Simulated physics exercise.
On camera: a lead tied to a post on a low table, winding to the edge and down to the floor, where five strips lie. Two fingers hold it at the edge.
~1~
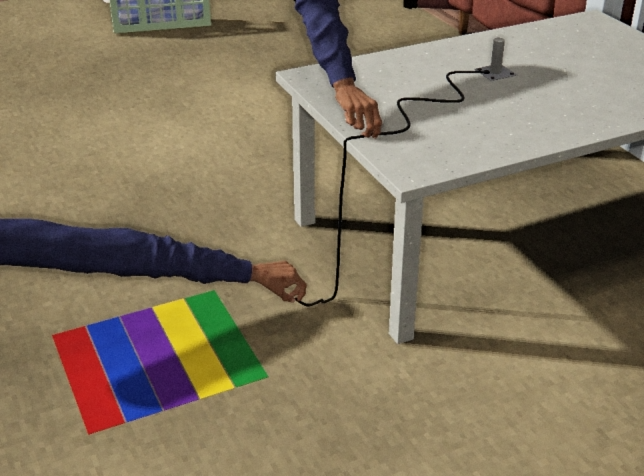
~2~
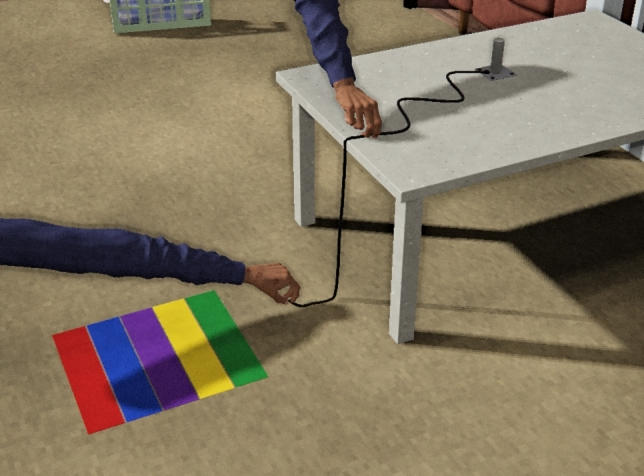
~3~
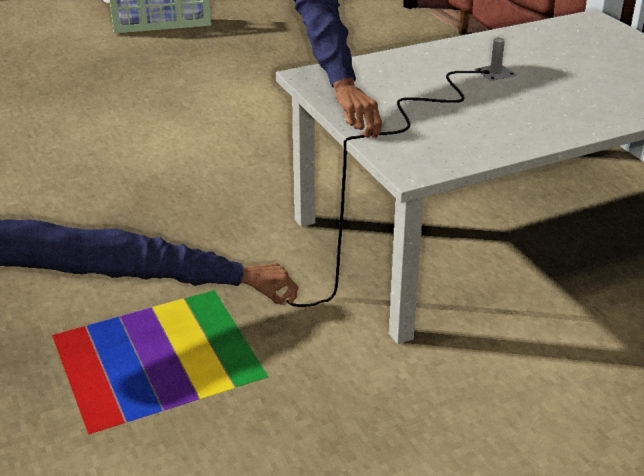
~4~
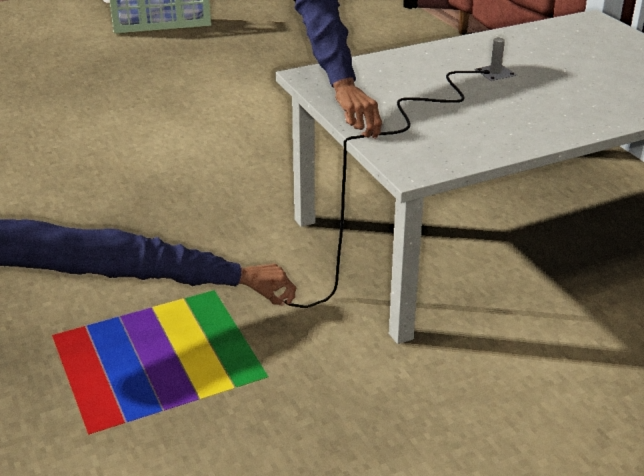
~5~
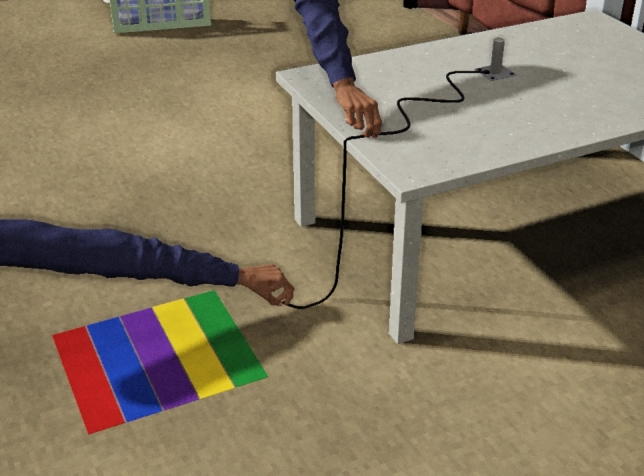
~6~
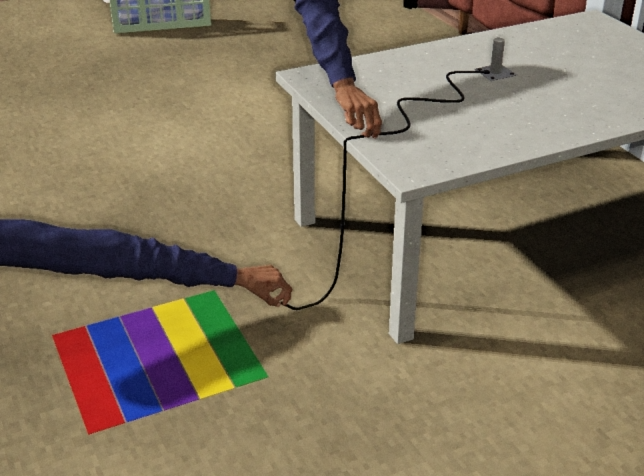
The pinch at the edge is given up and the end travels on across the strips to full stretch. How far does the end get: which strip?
The end stops over the red strip.
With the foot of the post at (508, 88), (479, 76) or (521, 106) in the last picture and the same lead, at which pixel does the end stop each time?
The places are (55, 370), (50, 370) and (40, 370).
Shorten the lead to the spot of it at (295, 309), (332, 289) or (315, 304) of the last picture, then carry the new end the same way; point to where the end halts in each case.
About (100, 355), (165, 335) and (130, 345).
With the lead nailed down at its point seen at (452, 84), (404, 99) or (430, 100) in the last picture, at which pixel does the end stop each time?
Try by try, around (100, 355), (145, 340) and (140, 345).
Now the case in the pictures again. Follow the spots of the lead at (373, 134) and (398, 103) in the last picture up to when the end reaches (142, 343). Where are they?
The first at (322, 192), the second at (362, 122).
Soon after, end near (143, 343); over purple.
Then, end near (101, 355); over blue.
At full stretch, end near (77, 362); over red. It gets as far as the red strip.
